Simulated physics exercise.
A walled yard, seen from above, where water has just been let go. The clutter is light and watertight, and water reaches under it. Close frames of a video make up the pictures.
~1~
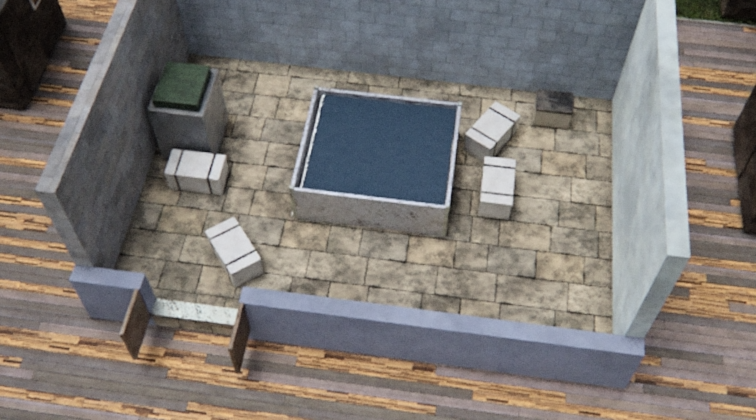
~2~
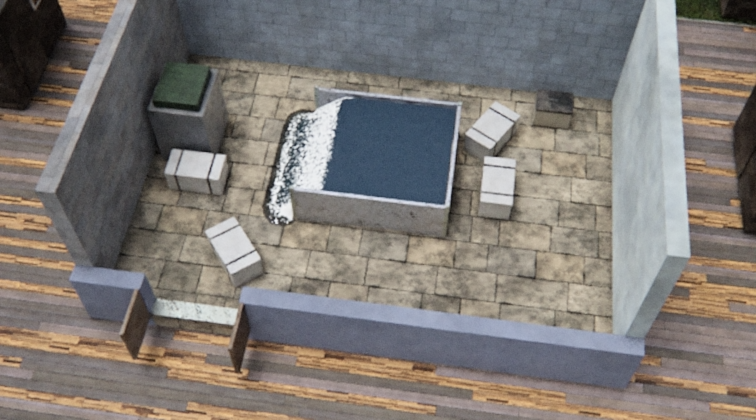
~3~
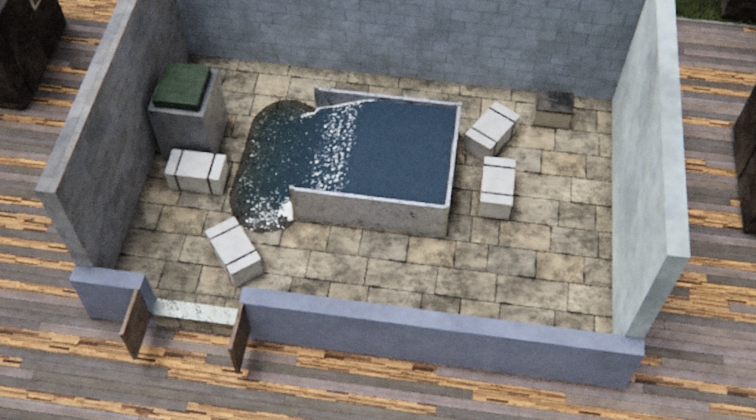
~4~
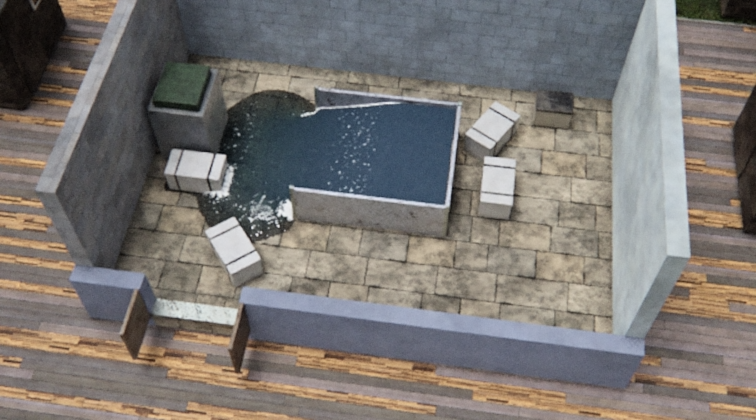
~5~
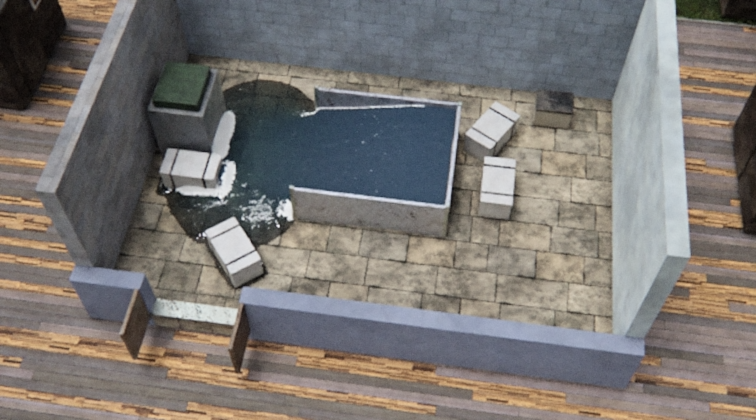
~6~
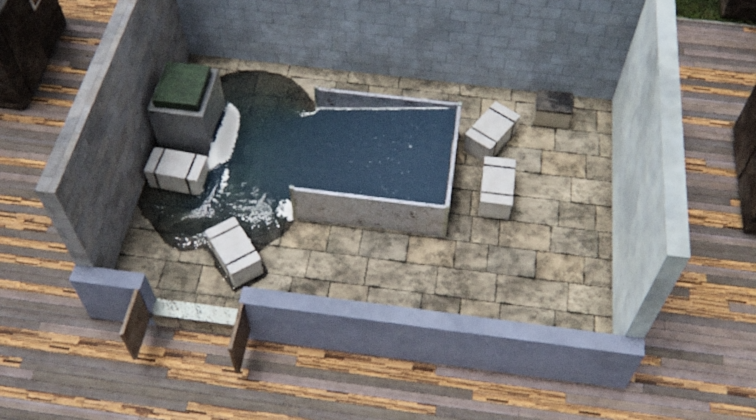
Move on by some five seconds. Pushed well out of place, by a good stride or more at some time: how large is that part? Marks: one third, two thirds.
It sits mid-range.
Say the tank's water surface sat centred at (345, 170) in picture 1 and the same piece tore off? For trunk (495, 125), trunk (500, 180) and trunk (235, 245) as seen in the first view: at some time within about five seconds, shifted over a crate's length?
Item one not displaced far, item two not displaced far, item three travelled far enough.
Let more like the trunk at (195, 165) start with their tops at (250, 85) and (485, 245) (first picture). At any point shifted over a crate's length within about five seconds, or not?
Result, in sequence - displaced that far / short of that distance.
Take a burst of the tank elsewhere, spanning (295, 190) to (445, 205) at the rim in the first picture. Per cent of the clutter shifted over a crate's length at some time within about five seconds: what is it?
About 60 per cent.
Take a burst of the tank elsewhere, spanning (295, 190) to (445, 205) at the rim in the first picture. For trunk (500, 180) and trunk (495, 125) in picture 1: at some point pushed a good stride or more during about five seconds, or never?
Lab note, in listed order: Didn't get there; didn't get there.
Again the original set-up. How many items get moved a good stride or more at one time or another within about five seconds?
The count is 3.
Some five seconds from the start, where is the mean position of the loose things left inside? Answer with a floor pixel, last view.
The mean position lies close to (439, 201).
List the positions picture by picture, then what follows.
In the first picture, a trunk at (195, 164) rests on the ground; a trunk at (498, 180) rests on the ground; 0 of 5 have shifted.
In the second picture, a trunk at (195, 164), on the bottom; a trunk at (498, 180) rests on the ground; 0 of 5 have shifted.
In the third picture, a trunk at (195, 164) rests on the ground; a trunk at (498, 180), on the bottom; 0 of 5 have shifted.
In the fourth picture, a trunk at (195, 164), on the bottom; a trunk at (498, 180) rests on the ground; 0 of 5 have shifted.
In the fifth picture, a trunk at (191, 164) rests on the ground, close to its start; a trunk at (498, 180) rests on the ground; 1 of 5 have shifted.
In the sixth picture, a trunk at (175, 163), on the bottom, close to its start; a trunk at (498, 180) rests on the ground; 1 of 5 have shifted.
A moment on, 0 of 5 are well off their spots; 0 afloat.
Next, 0 of 5 are well off their spots; 1 afloat.
Later, 1 of 5 are well off their spots; 1 afloat.
In the end, 3 of 5 are well off their spots, and 3 have been at some point; 1 afloat.
